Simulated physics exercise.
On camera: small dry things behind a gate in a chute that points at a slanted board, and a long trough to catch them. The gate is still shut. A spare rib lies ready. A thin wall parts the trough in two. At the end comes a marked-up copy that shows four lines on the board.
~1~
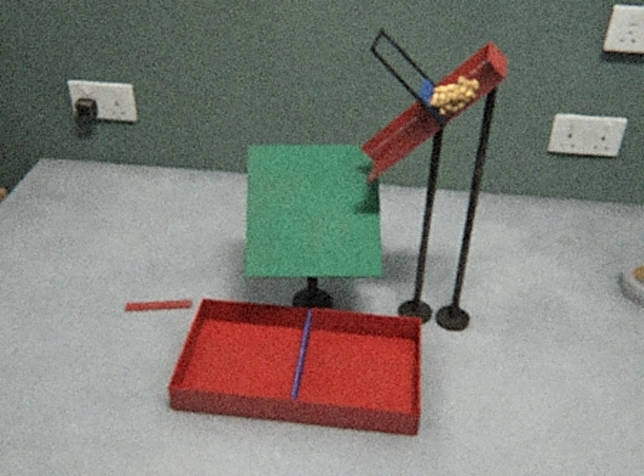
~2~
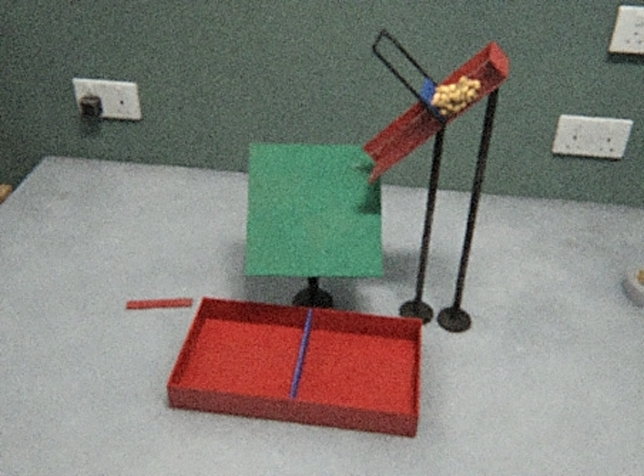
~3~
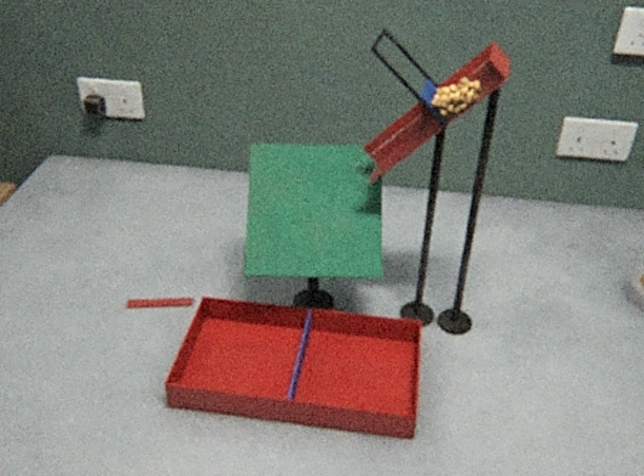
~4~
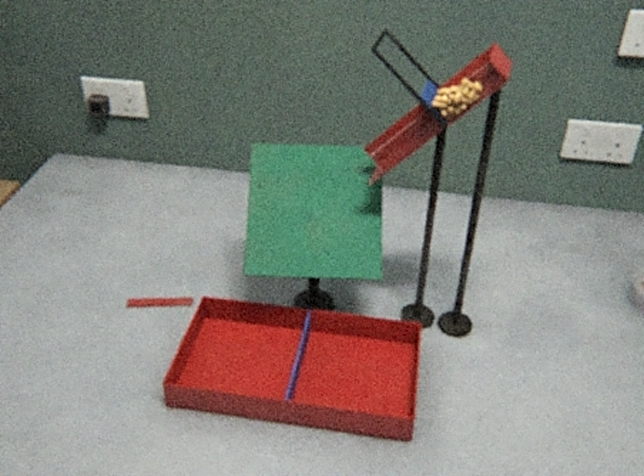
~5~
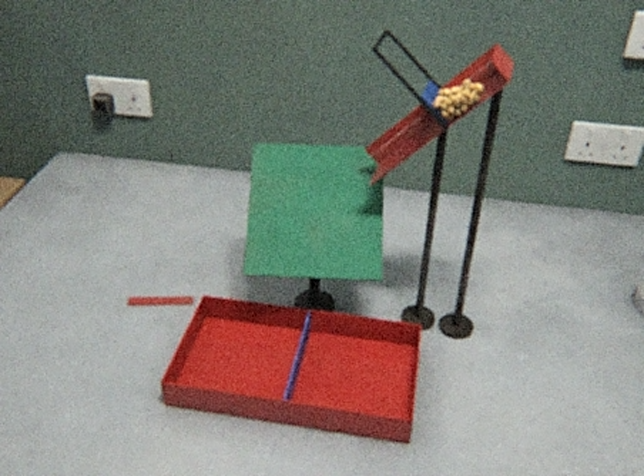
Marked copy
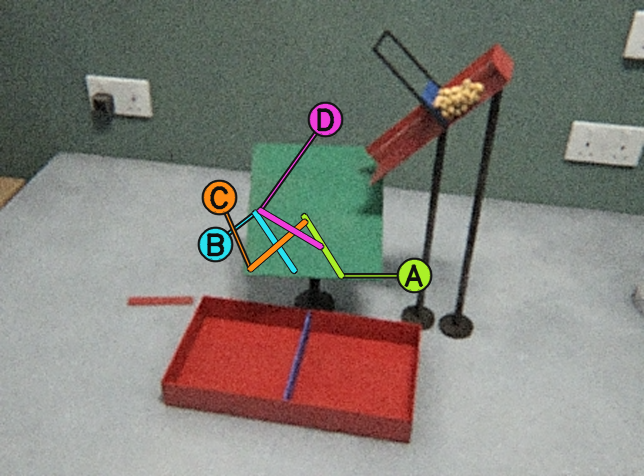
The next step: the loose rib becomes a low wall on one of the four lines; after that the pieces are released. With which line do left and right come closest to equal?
C works best here.
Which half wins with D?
The right half.
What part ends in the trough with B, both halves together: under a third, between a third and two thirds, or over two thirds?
Over two thirds.
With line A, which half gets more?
The right half.
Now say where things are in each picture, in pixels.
Load behind the gate at (449, 100), dried chickpeas; lip of the chute at (371, 173), sloping steeply, in the first frame.
Middle of the board at (315, 209), tilted fairly steeply; middle of its low edge at (314, 276); of its high edge at (315, 145), in the second frame.
Front corners of the trough at (165, 384) and (416, 416); front end of its middle wall at (288, 400); gate still shut at (428, 92), in the third frame.
Middle of the load at (452, 102); lip at (374, 175), in the fourth frame.
Middle of the load at (453, 103); lip at (375, 175), in the fifth frame.
On the marked copy, line A from (304, 216) to (341, 275); line B from (255, 212) to (294, 270); line C from (304, 222) to (250, 268); line D from (260, 210) to (320, 246).
For line A, of what is caught, a small part in the left half, most in the right.
For line B, of what is caught, about a quarter in the left half, most in the right.
For line C, of what is caught, about half in the left half, about half in the right.
For line D, of what is caught, a small part in the left half, nearly all in the right.
